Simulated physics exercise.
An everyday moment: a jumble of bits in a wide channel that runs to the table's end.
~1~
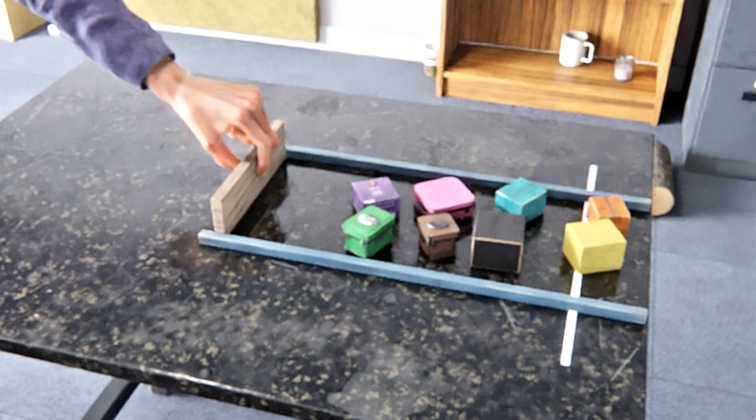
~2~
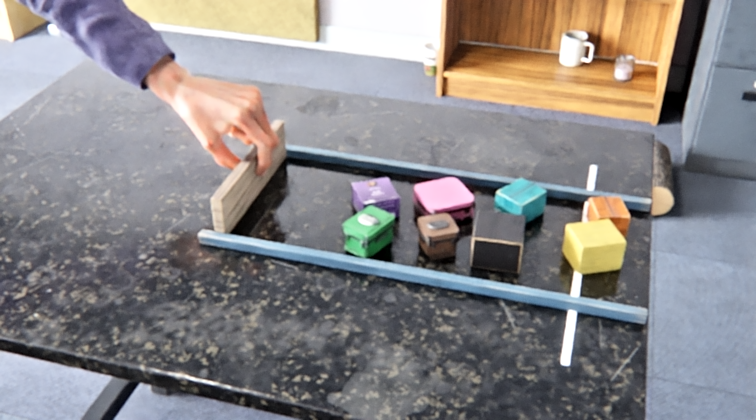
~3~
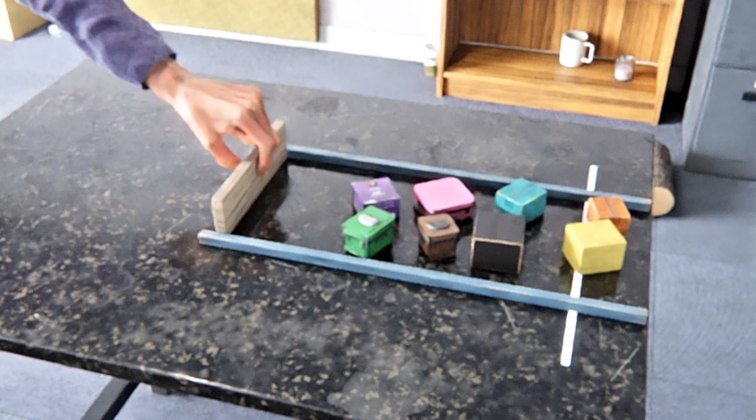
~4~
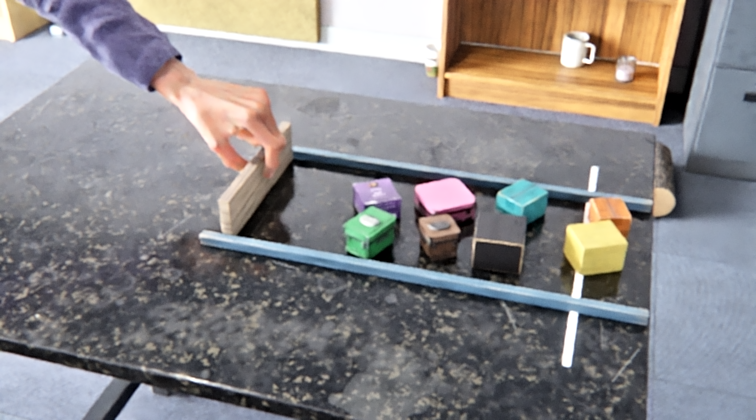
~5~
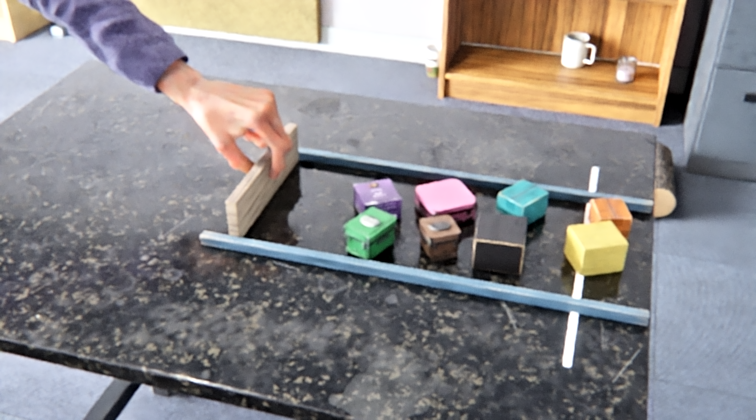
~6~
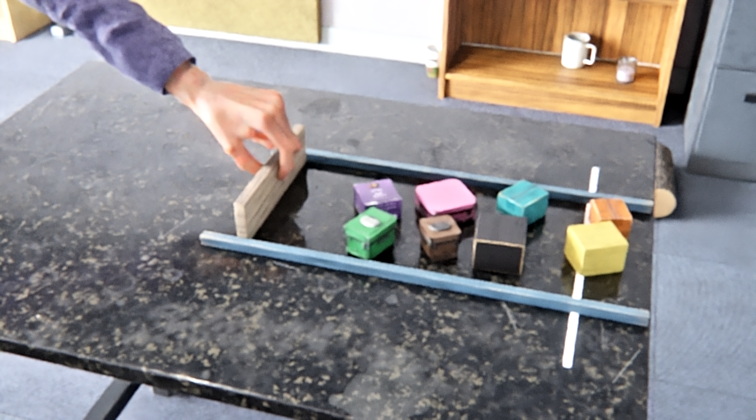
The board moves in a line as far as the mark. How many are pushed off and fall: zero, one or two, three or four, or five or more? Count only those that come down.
As it turns out, the number that fall off is three or four.
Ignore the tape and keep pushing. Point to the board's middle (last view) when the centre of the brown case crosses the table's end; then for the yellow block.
About (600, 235), and (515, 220) for the other.
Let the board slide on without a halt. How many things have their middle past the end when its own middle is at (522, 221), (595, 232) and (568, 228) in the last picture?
Place by place, 1, 4 and 3.
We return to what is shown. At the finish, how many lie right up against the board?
The number is 3.
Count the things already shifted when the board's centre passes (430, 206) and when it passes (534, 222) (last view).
The counts are 6 and 8.
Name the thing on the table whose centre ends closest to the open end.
Foremost is the brown case.
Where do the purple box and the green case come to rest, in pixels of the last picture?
The purple box stops around (606, 239); the green case around (598, 271).
Soon after, none off yet; orange box at rest near (610, 219); yellow block at rest near (596, 248); turquoise box at rest near (522, 204).
After that, none off yet; orange box at rest near (610, 219); yellow block at rest near (596, 248); turquoise box displaced about its own width near (545, 200).
And then, none off yet; orange box displaced about its own width near (637, 226); yellow block tilting a little near (668, 258); turquoise box displaced well along near (603, 205).
In the end, the number that fall off is three or four; gone, black block, turquoise box, yellow block and orange box.
